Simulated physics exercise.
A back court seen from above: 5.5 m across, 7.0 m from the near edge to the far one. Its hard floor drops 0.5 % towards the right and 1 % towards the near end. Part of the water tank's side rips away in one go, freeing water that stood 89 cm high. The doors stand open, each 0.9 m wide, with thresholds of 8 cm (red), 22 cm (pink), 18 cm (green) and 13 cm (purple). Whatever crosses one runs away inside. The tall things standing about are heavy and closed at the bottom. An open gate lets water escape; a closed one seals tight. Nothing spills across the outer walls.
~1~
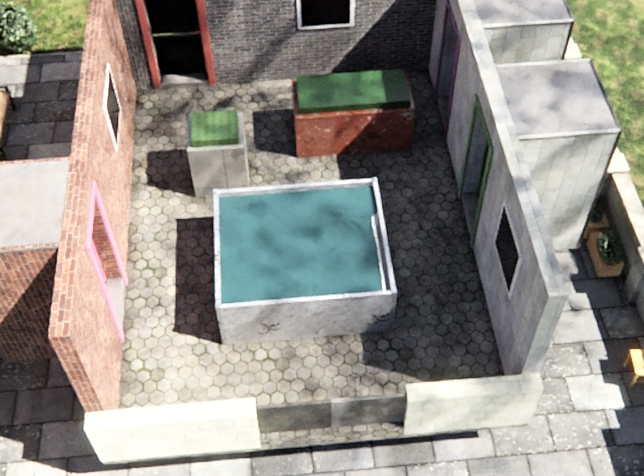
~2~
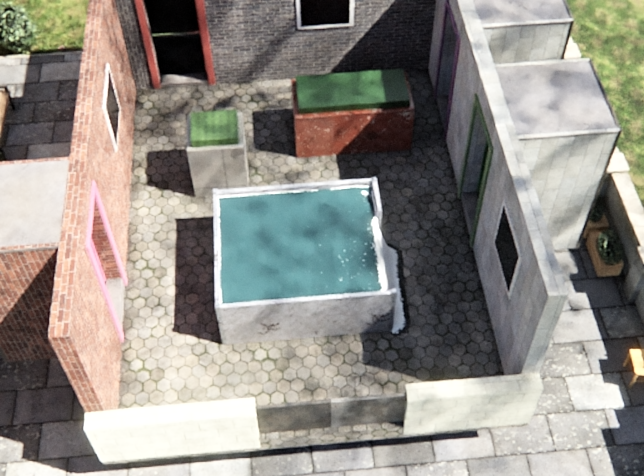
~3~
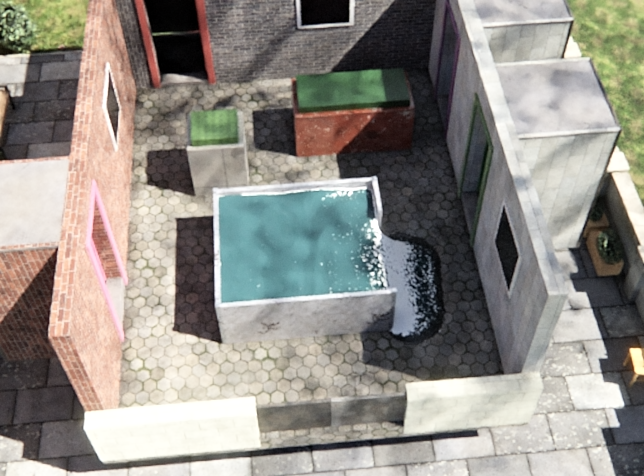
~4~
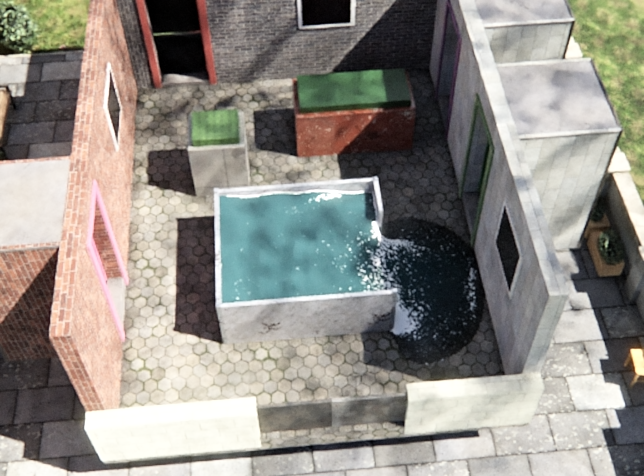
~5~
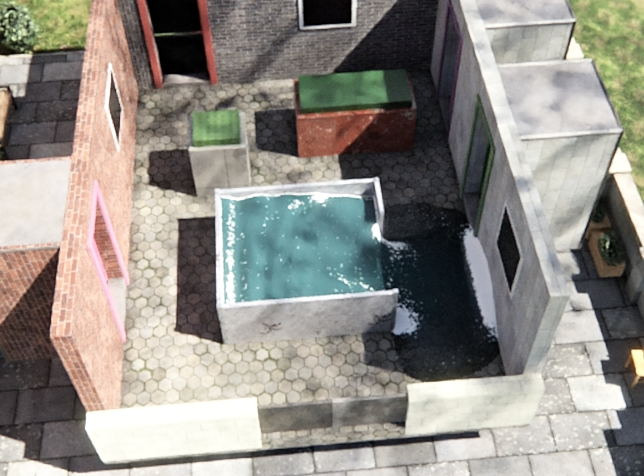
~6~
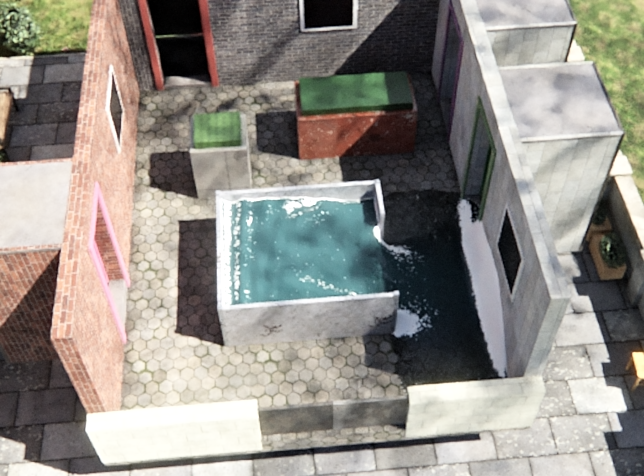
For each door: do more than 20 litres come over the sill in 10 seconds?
The water let in: At the red door it passes the limit; at the pink door it stays under the limit; at the green door it goes over the limit; at the purple door it keeps below the limit.
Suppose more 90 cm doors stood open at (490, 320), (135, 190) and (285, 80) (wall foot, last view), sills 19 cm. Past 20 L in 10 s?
In turn: Past it, not over, below.
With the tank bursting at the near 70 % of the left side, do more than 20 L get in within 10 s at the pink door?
Then: Pink past it.
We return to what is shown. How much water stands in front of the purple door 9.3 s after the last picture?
Some 11.0 cm.
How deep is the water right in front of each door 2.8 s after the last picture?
In cm: Red 0, pink 15, green 20, purple 10.
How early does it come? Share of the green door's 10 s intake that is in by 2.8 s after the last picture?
About 95 per cent.
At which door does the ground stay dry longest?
Last comes the red one.
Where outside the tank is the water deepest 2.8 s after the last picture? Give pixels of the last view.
Near (122, 390).
Then, 0.7 s after the last picture water covers 20 % of the floor and is deepest (84 cm) near (505, 393); red door not reached, pink door not reached, green door 33 cm at the sill, 26 L in, purple door 3 cm at the sill, 0 L in.
Then, 1.5 s after the last picture water covers 40 % of the floor and is deepest (66 cm) near (507, 404); red door not reached, pink door not reached, green door 29 cm at the sill, 72 L in, purple door 7 cm at the sill, 0 L in.
Then, 2.8 s after the last picture water covers 70 % of the floor and is deepest (44 cm) near (122, 390); red door not reached, pink door 15 cm at the sill, 0 L in, green door 20 cm at the sill, 106 L in, purple door 10 cm at the sill, 0 L in.
Then, 5.3 s after the last picture water covers 100 % of the floor and is deepest (25 cm) near (140, 101); red door 11 cm at the sill, 0 L in, pink door 16 cm at the sill, 0 L in, green door 13 cm at the sill, 113 L in, purple door 10 cm at the sill, 0 L in.
Then, 9.3 s after the last picture water covers 100 % of the floor and is deepest (18 cm) near (319, 217); red door 15 cm at the sill, 171 L in, pink door 11 cm at the sill, 0 L in, green door 12 cm at the sill, 113 L in, purple door 11 cm at the sill, 1 L in.
